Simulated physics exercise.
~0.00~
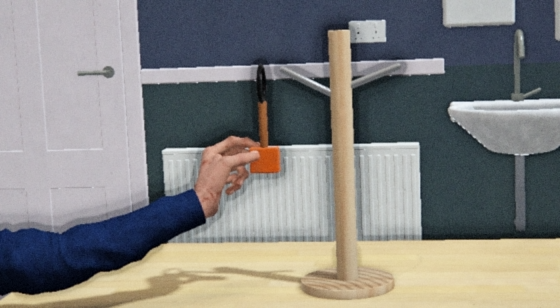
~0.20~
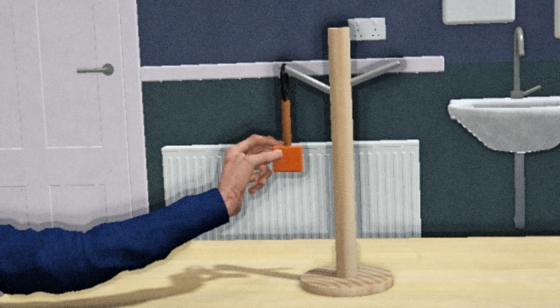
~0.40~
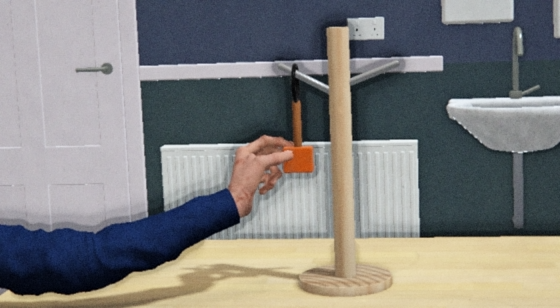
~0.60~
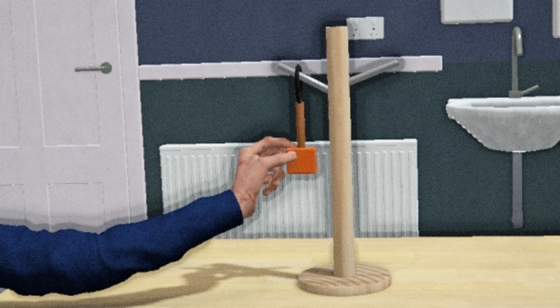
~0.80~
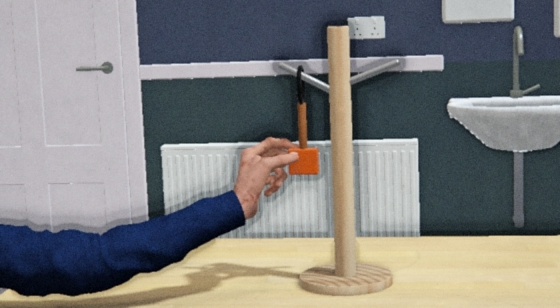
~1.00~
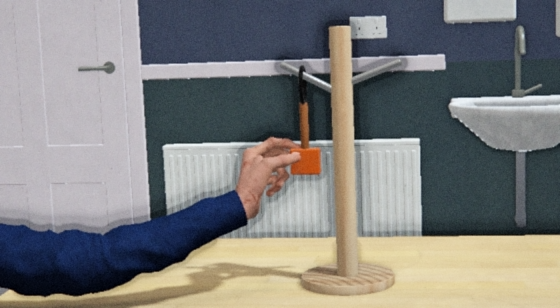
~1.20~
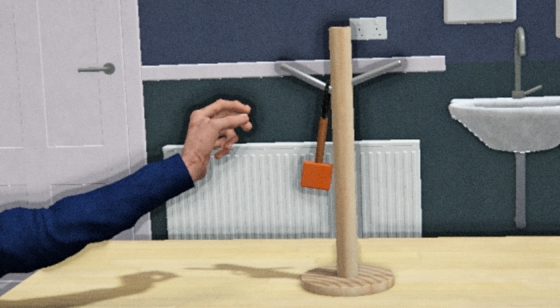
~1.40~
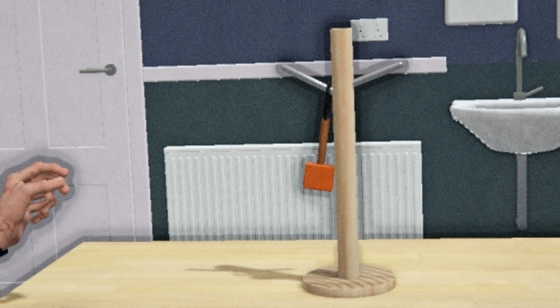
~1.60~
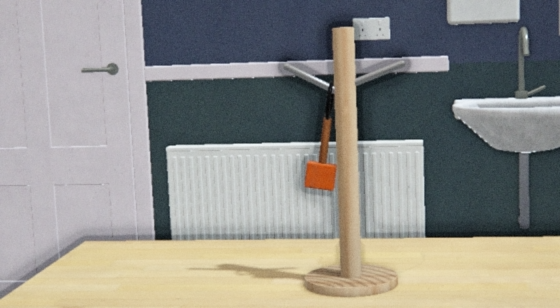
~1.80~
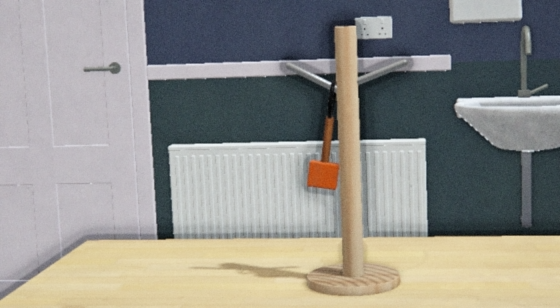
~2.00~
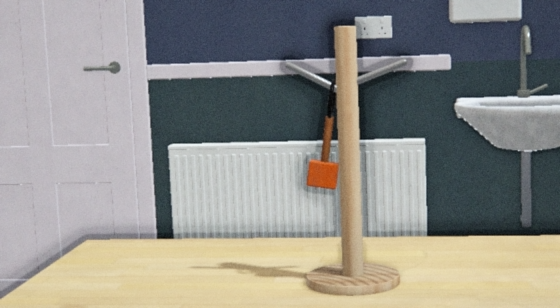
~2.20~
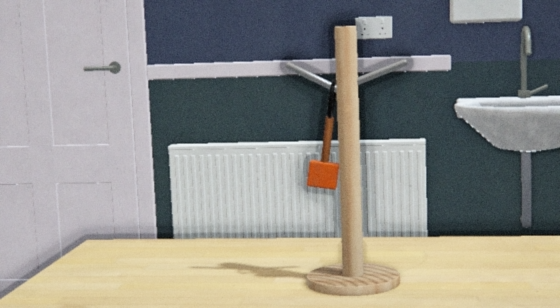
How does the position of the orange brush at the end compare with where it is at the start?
At the start the orange brush is held in the hand, with a clear gap between it and the wooden post on its right. At the end it hangs farther right and slightly lower, close beside the post.
